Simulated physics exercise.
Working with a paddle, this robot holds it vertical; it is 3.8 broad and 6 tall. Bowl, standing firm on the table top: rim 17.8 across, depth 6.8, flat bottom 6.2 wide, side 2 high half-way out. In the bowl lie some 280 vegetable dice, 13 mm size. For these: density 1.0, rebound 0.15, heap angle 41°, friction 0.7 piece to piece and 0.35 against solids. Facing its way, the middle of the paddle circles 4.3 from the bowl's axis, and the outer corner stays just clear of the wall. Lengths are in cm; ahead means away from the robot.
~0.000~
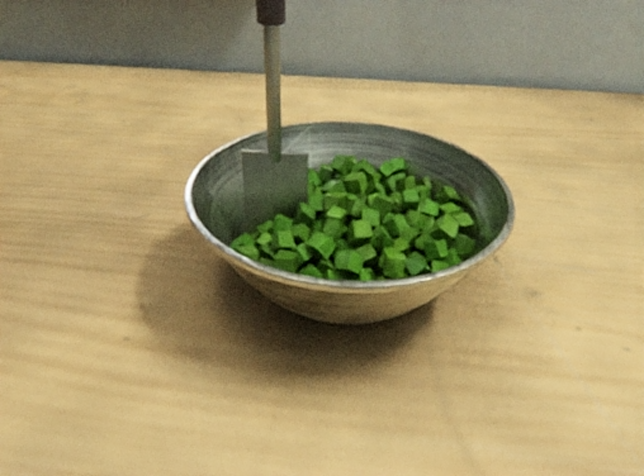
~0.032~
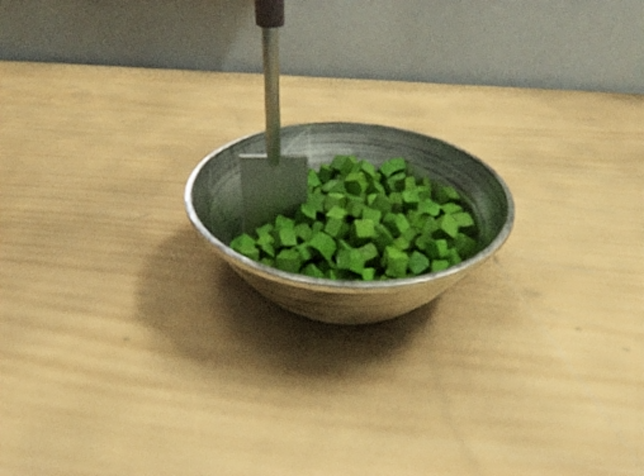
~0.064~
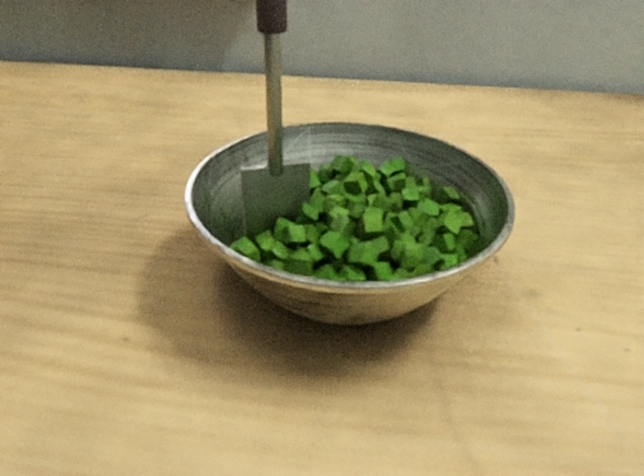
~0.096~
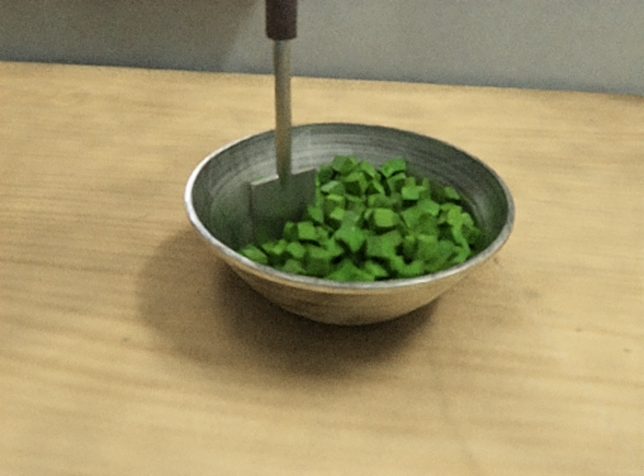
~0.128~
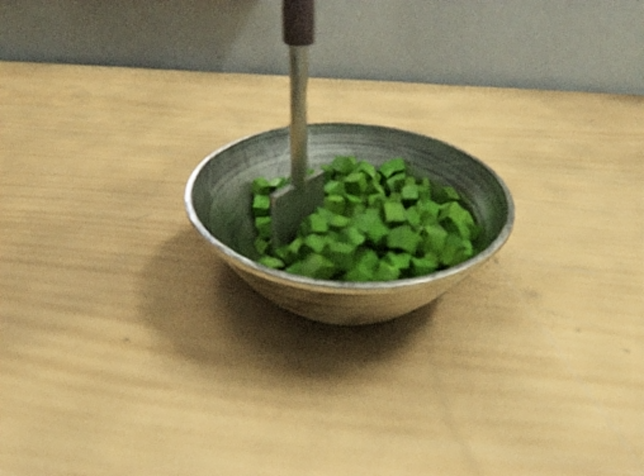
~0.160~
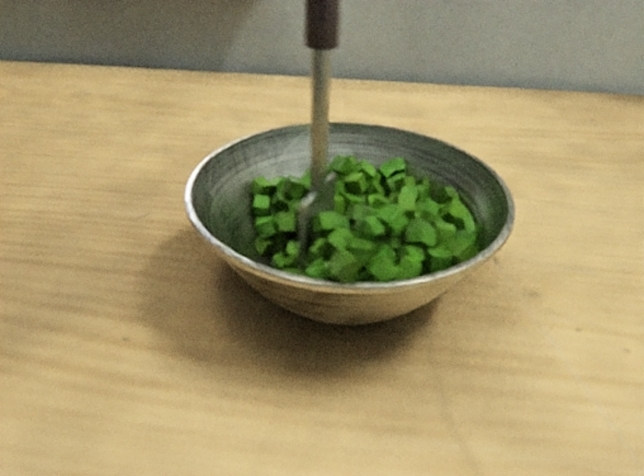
A metal bowl of green cubes sat on a wooden table while an upright paddle dipped into its left side, then turned and moved a little to the right through the cubes, nudging them along.
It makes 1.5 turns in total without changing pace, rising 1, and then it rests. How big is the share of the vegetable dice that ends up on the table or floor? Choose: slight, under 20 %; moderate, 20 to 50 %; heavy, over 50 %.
It is moderate.
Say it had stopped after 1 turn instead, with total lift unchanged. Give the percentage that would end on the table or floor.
20 %.
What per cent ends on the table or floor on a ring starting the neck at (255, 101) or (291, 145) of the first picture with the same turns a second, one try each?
30 and 25 %.
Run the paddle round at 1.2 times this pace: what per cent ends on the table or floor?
Some 35 in a hundred.
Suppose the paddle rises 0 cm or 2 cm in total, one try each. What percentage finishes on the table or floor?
Try one: Around 30 %; try two: Around 25 %.
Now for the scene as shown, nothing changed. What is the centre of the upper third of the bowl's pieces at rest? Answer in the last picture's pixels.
Estimated centre: (404, 192).
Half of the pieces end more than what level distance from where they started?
I'd estimate close to 9 cm.
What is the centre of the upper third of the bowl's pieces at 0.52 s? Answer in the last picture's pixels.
The top third is centred near (317, 149) in the last picture.
After 0.52 s, 254° round, highest piece 10 above the table; 255 in the bowl, 21 on the table or floor, 9 in flight or on the tool.
After 0.89 s, 78° round, highest piece 9 above the table; 218 in the bowl, 60 on the table or floor, 7 in flight or on the tool.
After 1.27 s, 180° round, highest piece 8 above the table; 197 in the bowl, 88 on the table or floor.
After 1.97 s, 180° round, highest piece 8 above the table; 197 in the bowl, 88 on the table or floor.
At rest, 197 in the bowl, 88 on the table or floor. That is 31 % on the table or floor.
